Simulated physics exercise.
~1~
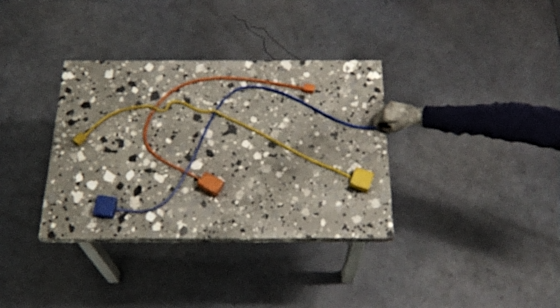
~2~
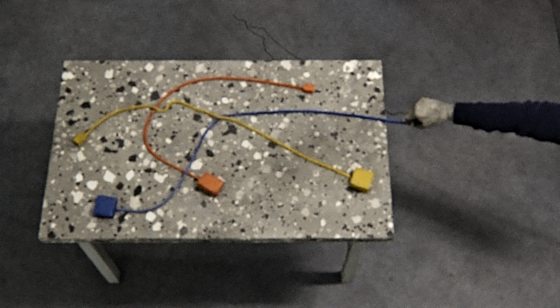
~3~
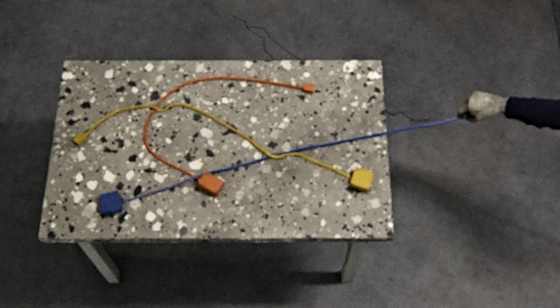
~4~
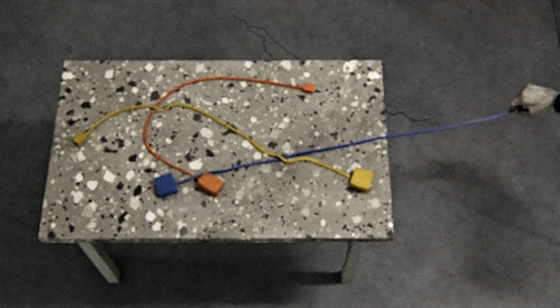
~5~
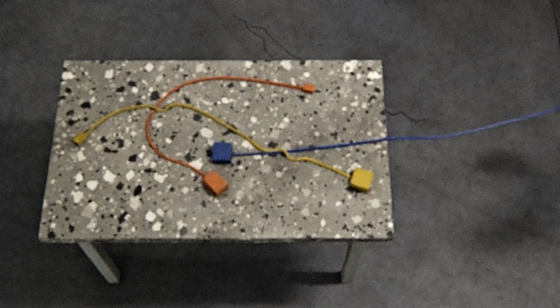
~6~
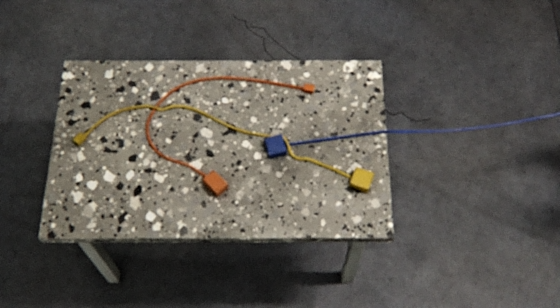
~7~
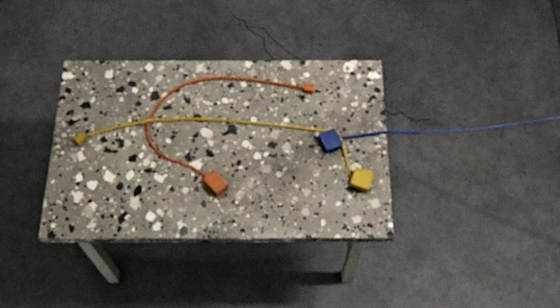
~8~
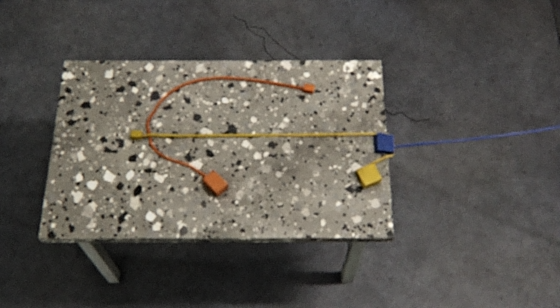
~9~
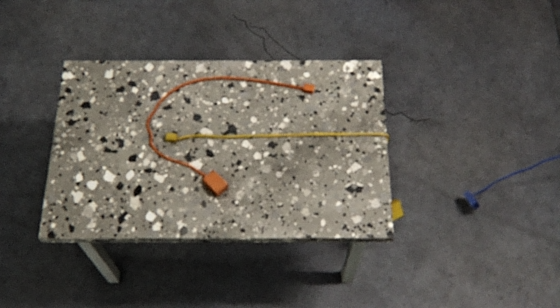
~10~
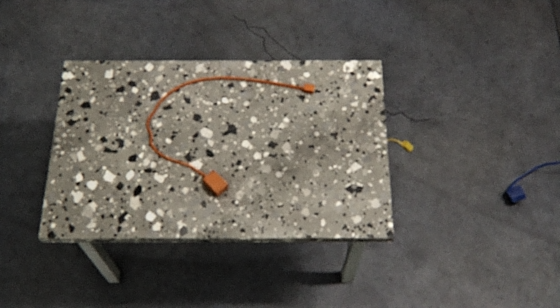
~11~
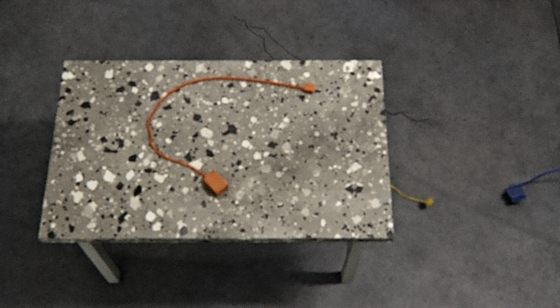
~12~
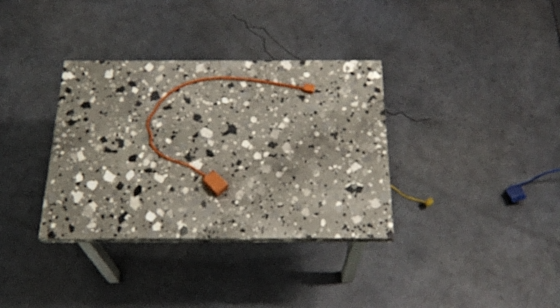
A hand pulled the blue cord off the right side of a speckled table, and its block snagged the yellow cord and dragged that over the edge too, leaving only the orange cord lying curved on top, barely disturbed.
